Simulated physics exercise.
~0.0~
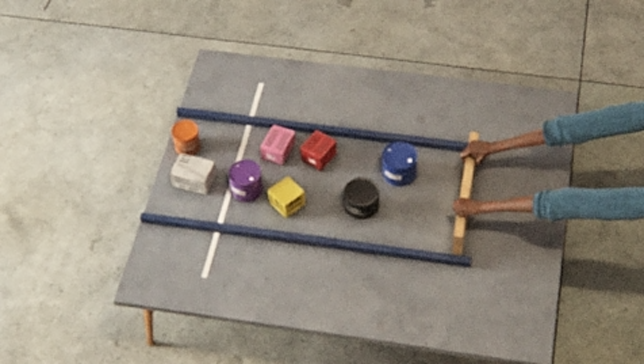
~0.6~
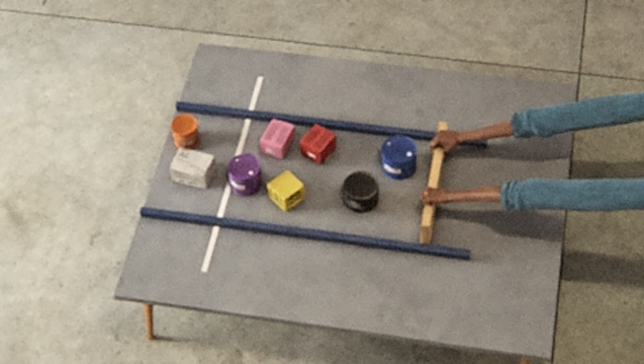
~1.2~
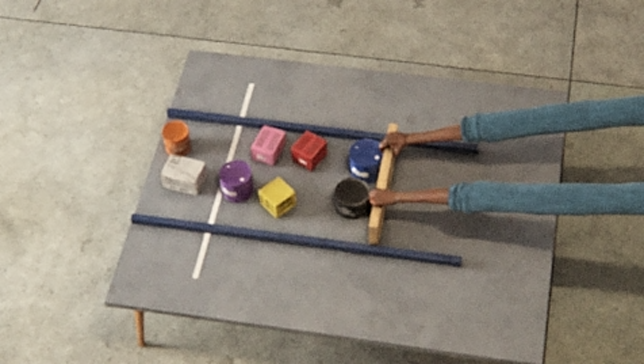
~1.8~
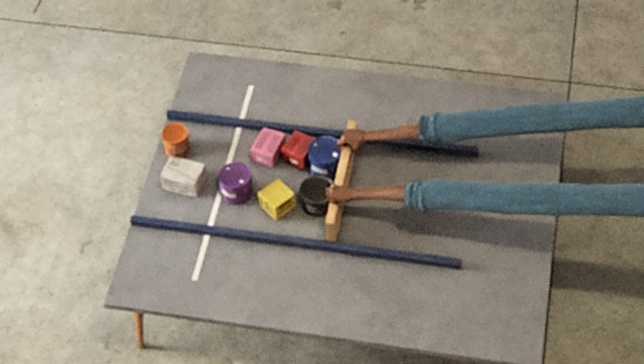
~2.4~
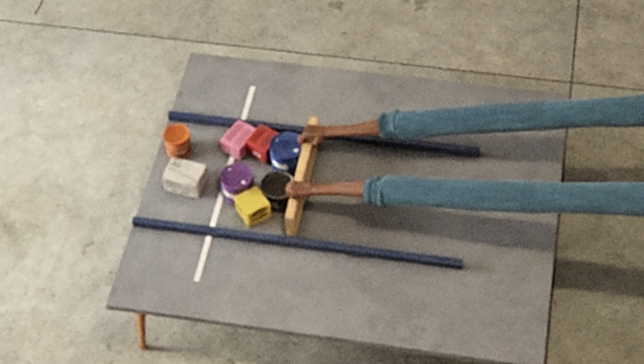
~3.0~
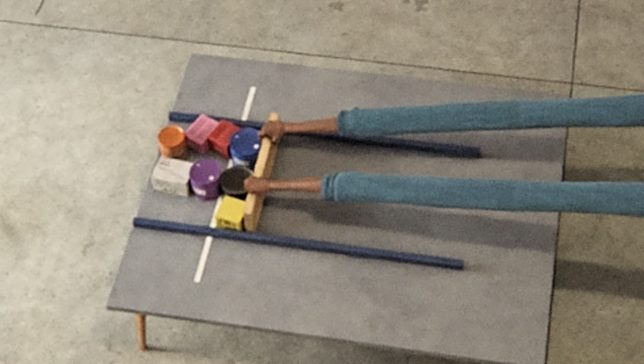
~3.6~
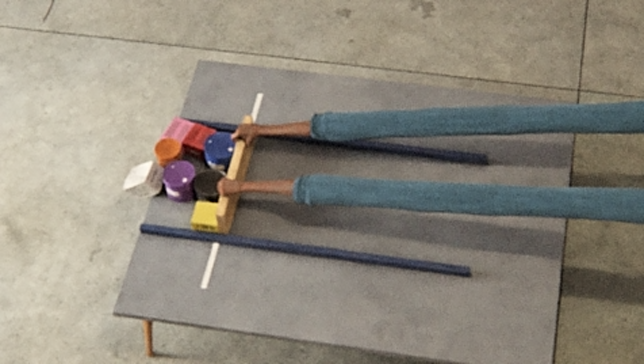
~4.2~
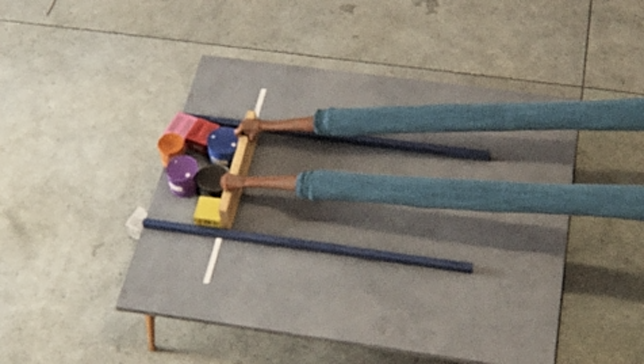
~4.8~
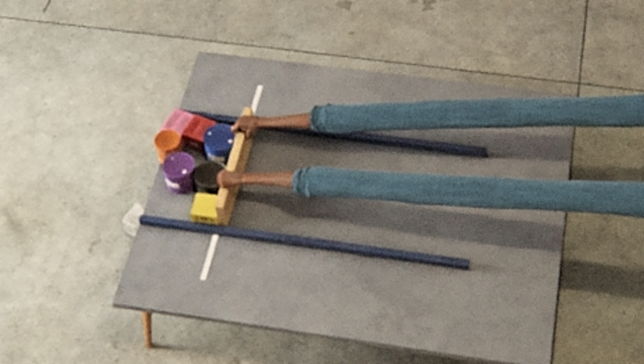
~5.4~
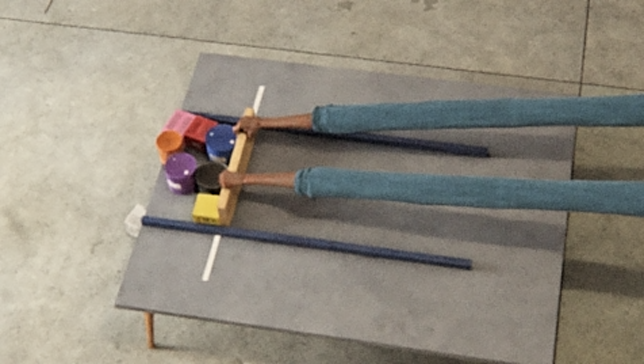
On a grey deck, two hands push a plank left, bunching coloured objects until the white box falls off.
